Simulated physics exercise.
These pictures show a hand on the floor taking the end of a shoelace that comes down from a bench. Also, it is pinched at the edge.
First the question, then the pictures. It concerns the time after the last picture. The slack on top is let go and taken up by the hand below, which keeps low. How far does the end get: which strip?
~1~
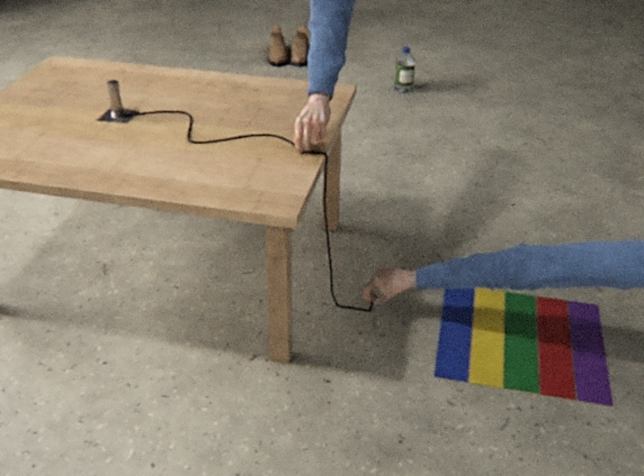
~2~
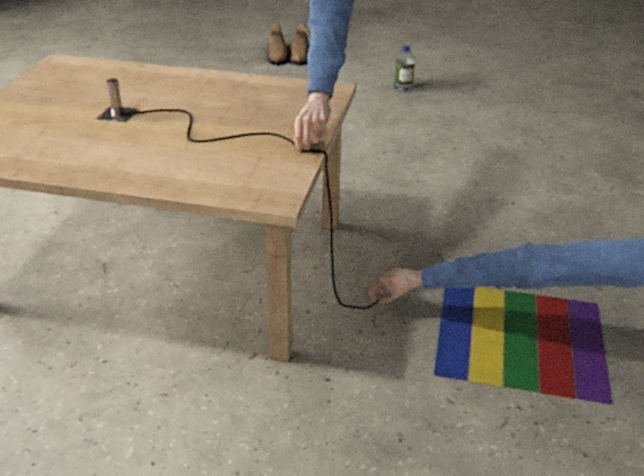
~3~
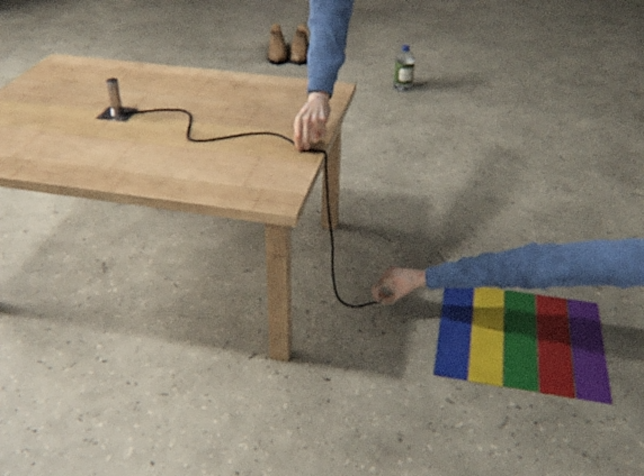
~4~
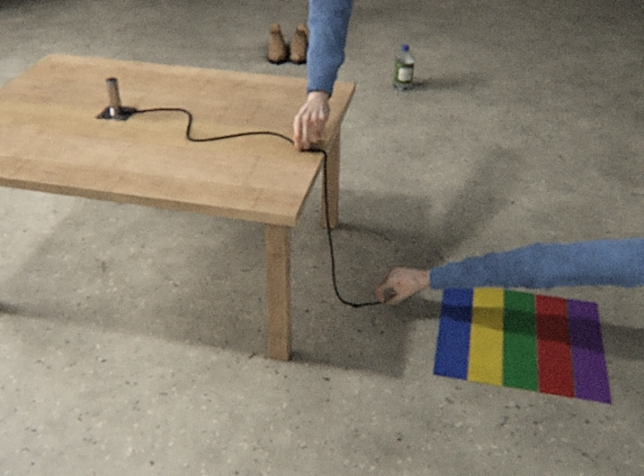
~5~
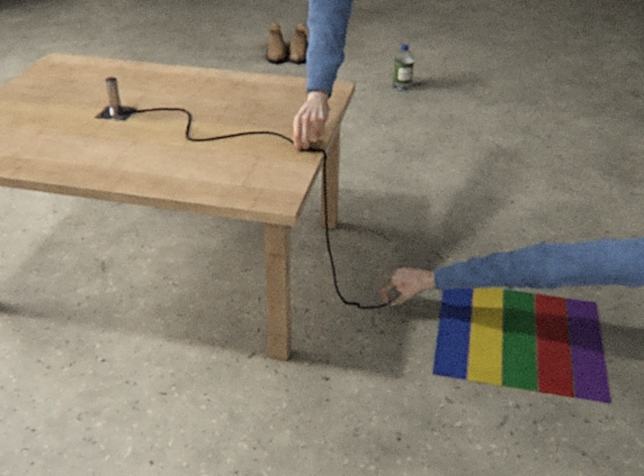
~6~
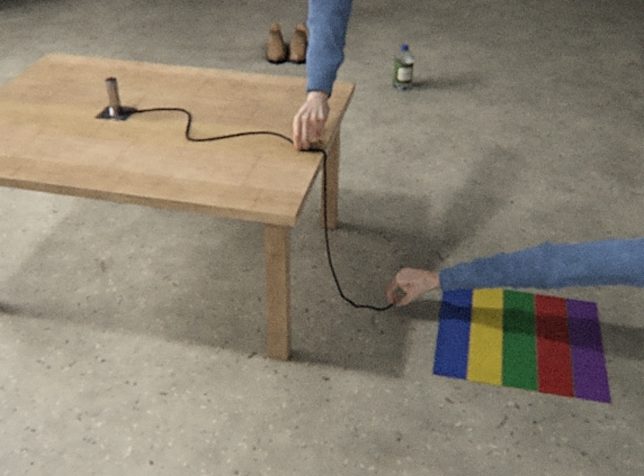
As far as the red strip.
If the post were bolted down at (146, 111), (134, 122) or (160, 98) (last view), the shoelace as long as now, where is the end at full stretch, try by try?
The spots are near (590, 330), (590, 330) and (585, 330).
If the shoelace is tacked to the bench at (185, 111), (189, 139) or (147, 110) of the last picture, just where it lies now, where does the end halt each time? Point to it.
Approximately at (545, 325), at (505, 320) and at (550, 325), in that order.
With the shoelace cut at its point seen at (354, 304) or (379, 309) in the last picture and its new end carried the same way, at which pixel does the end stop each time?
First try near (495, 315), second near (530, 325).
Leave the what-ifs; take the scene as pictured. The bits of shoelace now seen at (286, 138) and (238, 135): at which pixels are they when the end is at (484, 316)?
You'll find them at about (327, 162) and about (285, 144).
Soon after, end near (484, 316); over yellow.
Then, end near (530, 323); over green.
At full stretch, end near (559, 327); over red. It gets as far as the red strip.
